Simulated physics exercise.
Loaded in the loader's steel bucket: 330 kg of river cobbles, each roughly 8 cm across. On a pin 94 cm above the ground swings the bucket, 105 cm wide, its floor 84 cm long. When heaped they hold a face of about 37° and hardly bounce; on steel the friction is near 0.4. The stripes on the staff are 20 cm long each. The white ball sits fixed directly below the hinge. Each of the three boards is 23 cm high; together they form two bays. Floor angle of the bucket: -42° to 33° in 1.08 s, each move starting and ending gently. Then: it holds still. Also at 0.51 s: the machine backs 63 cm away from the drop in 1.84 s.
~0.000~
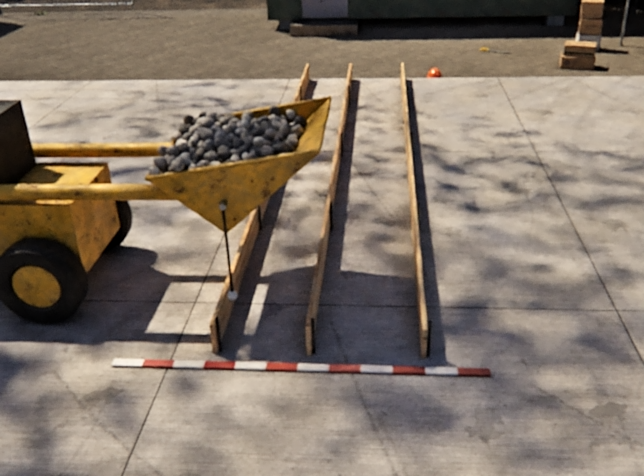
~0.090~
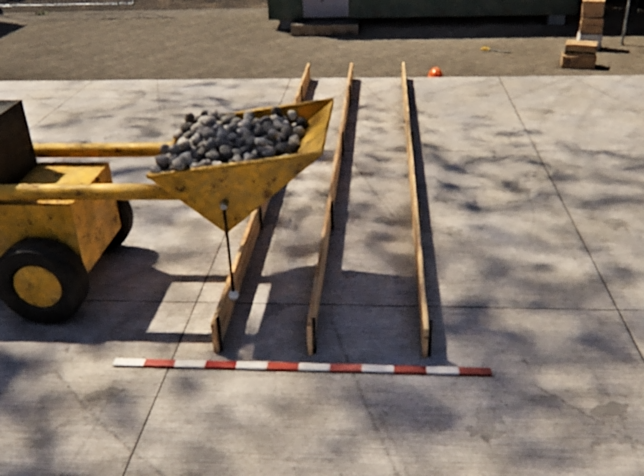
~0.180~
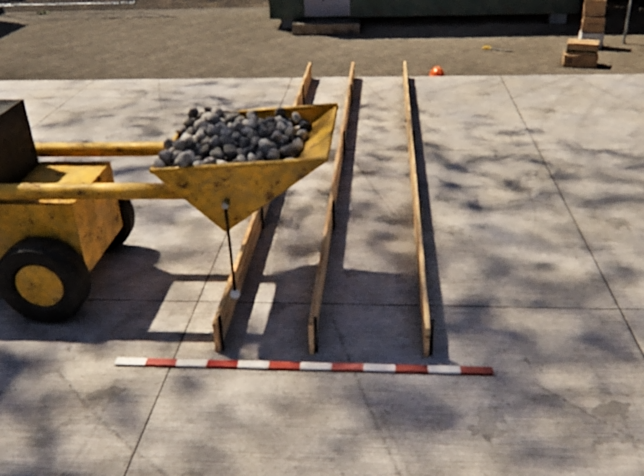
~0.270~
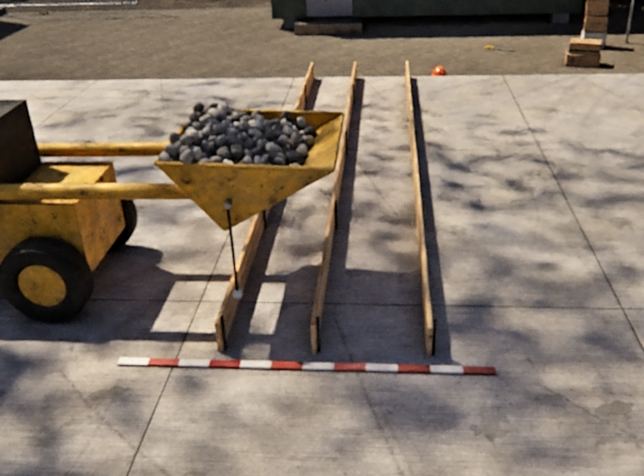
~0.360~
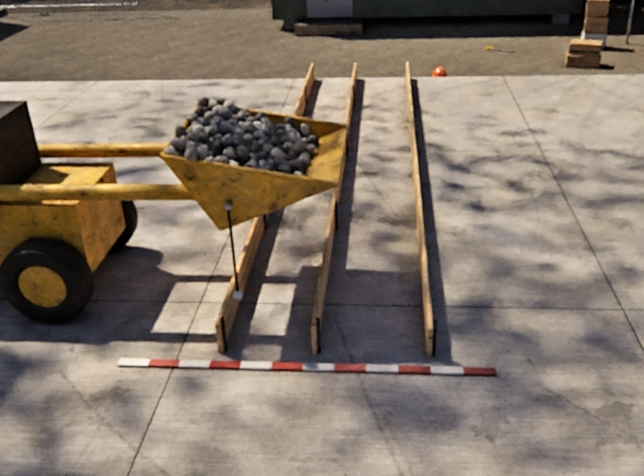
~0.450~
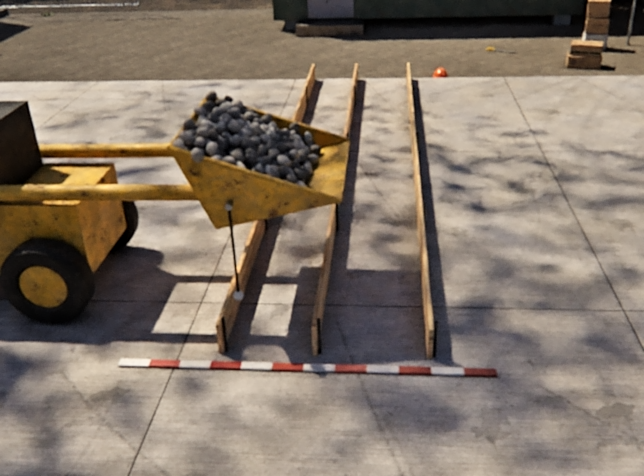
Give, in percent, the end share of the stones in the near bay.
Near 55 percent.
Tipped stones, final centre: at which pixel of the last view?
Roughly at pixel (318, 281).
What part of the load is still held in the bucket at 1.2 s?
I'd say it's holding near 60 per cent.
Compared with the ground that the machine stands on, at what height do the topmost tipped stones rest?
I'd put it at roughly 28 cm above the ground.
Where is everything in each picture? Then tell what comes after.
In the first picture, lip at (319, 151), floor tilted -42°, highest stones at (246, 123).
In the second picture, the bucket is at -41°, its lip at (322, 153); the top of the load is at (239, 124); the stones move at 0.1 m/s on average.
In the third picture, lip at (327, 159), floor tilted -36°, highest stones at (227, 124); the stones move at 0.2 m/s on average.
In the fourth picture, lip at (334, 170), floor tilted -30°, highest stones at (211, 116); the stones move at 0.3 m/s on average.
In the fifth picture, the bucket is at -23°, its lip at (339, 185); the top of the load is at (211, 110); the stones move at 0.4 m/s on average.
In the sixth picture, lip at (341, 201), floor tilted -14°, highest stones at (216, 106); the stones move at 0.4 m/s on average.
After 0.8 s the floor is at 21°; 100 % in the bucket; the foremost stones are at (316, 212).
After 1.2 s the floor is at 33°; 58 % in the bucket, 19 % in the near bay, 23 % in the far bay; the foremost stones are at (366, 278).
After 2.8 s the floor is at 33°; 0 % in the bucket, 53 % in the near bay, 47 % in the far bay; the foremost stones are at (417, 285).
After 5.3 s the floor is at 33°; 0 % in the bucket, 53 % in the near bay, 47 % in the far bay; the foremost stones are at (417, 285).
